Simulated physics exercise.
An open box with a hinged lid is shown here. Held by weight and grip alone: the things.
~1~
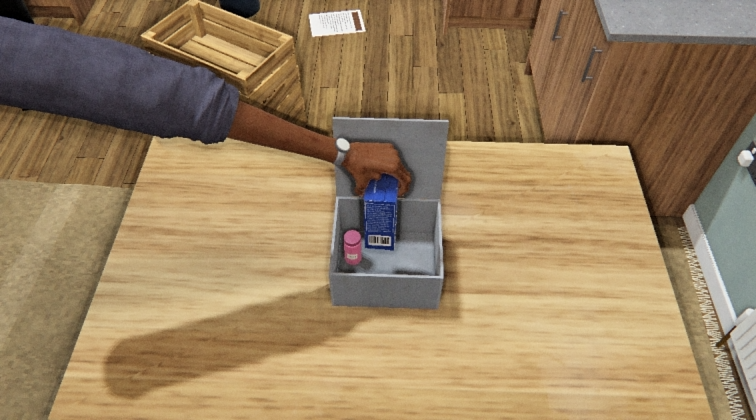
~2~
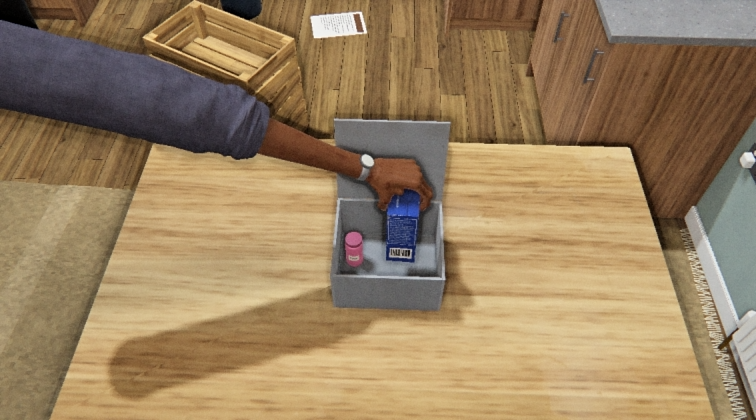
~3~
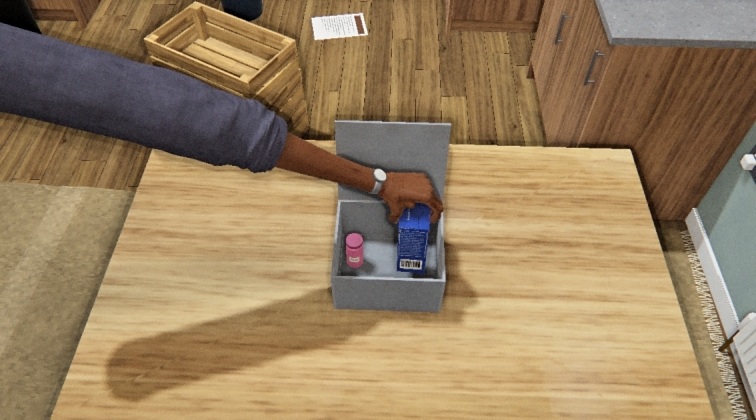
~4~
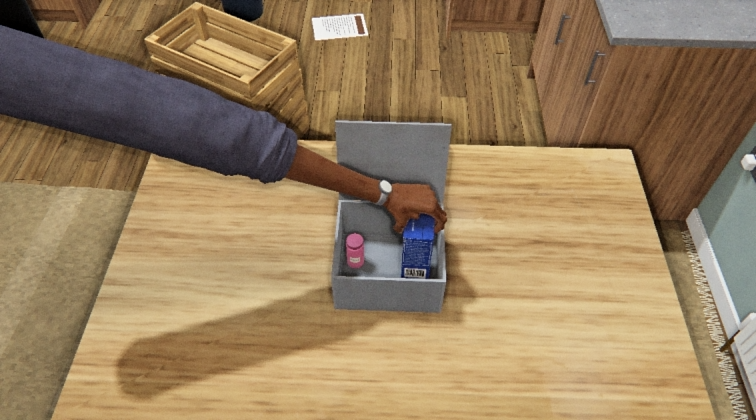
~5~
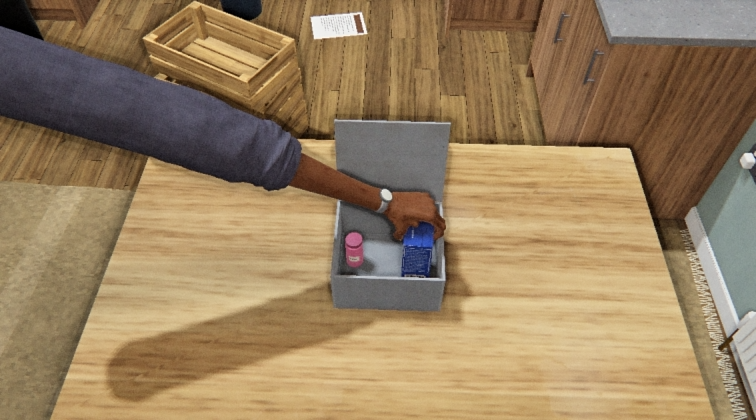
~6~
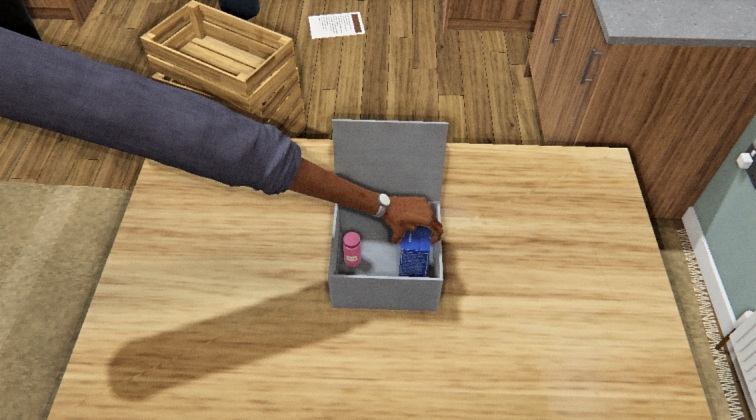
We see an open grey box on a wooden table with a pink shaker inside at the left, as a hand holding a blue carton moves it to the right and lowers it into the box, still gripping it.
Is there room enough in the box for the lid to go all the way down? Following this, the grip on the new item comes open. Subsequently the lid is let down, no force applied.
No, there is not.
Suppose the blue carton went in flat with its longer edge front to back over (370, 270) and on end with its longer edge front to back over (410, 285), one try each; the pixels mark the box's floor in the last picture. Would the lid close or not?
In the first case it comes fully down; in the second case it gets propped open.
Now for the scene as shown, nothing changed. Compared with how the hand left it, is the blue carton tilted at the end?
It stays as placed.
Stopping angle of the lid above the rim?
I'd put it at roughly 25°.
Then, 1.50 s on from there, lid 65° above the rim.
Then, 2.00 s on from there, lid 27° above the rim.
In the end, lid 27° above the rim; both unmoved. At the end, from the last picture's camera, blue carton near (415, 255).
